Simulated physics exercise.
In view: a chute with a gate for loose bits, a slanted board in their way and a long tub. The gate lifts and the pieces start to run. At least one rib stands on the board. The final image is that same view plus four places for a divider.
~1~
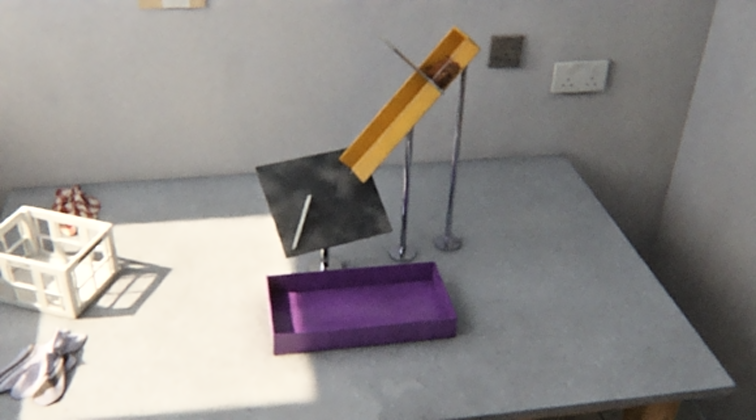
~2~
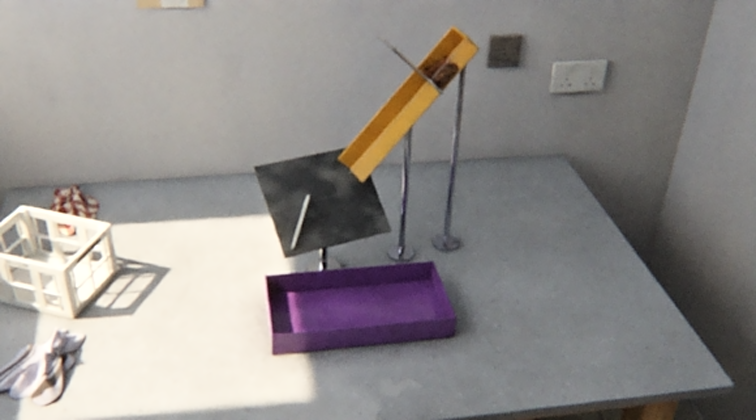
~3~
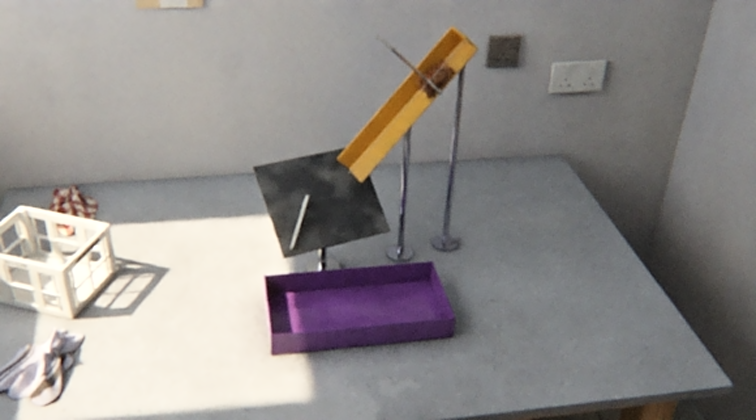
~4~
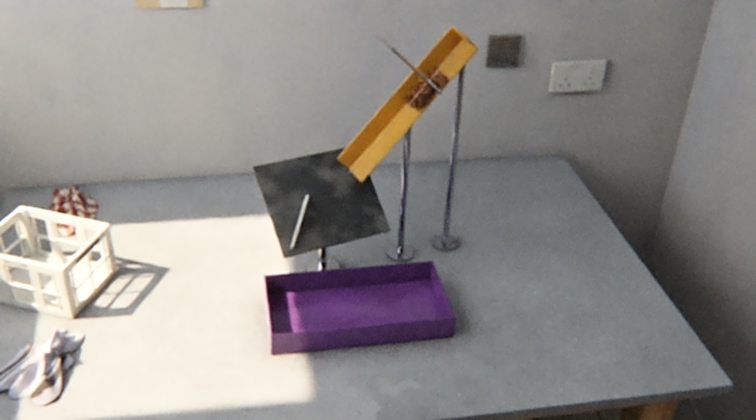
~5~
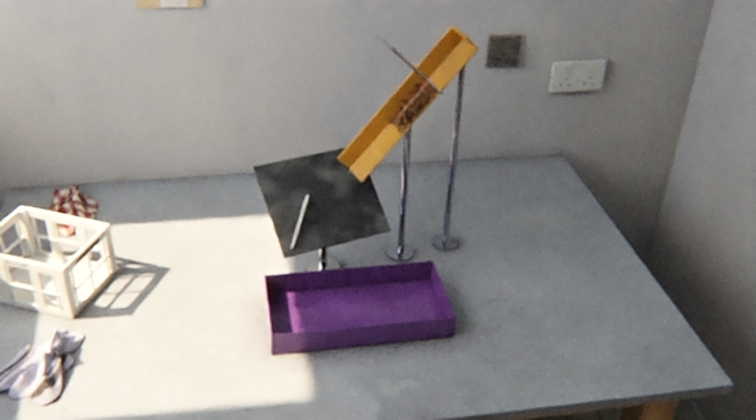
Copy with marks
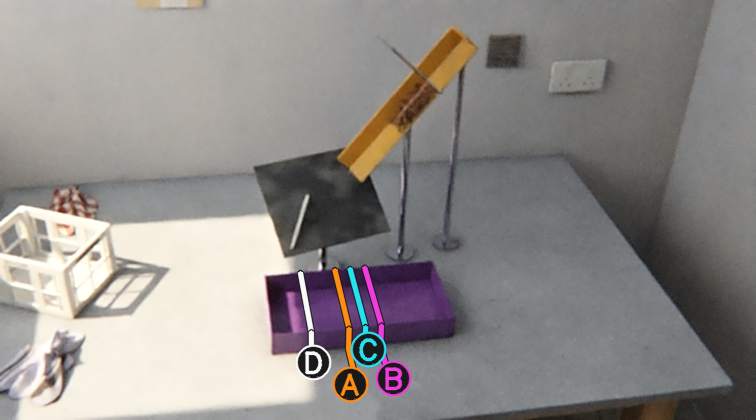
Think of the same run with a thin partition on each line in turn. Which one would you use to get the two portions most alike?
Best: D.
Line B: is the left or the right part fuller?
Left.
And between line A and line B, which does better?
The answer is A.
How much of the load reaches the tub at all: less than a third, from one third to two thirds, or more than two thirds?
About that: More than two thirds.
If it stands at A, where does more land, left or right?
More lands on the left.
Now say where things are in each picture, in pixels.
Load behind the gate at (441, 74), cereal balls; lip of the chute at (358, 176), sloping fairly steeply, in the first picture.
Middle of the board at (324, 199), tilted fairly steeply; middle of its low edge at (340, 244); of its high edge at (308, 155), in the second picture.
Front corners of the tub at (271, 335) and (455, 318), empty; front of the load at (428, 97), in the third picture.
Middle of the load at (424, 90); its front at (412, 105), about a quarter of the way to the lip; rib from (308, 195) to (293, 246), in the fourth picture.
Middle of the load at (414, 101); its front at (391, 122), about half of the way to the lip, in the fifth picture.
On the marked copy, line A crosses the front rim at (348, 327); line B crosses the front rim at (381, 324); line C crosses the front rim at (365, 326); line D crosses the front rim at (311, 331).
With A, of what is caught, most on the left of the divider, a small part on the right.
With B, of what is caught, nearly all on the left of the divider, a stray few on the right.
With C, of what is caught, nearly all on the left of the divider, a small part on the right.
With D, of what is caught, about half on the left of the divider, about half on the right.
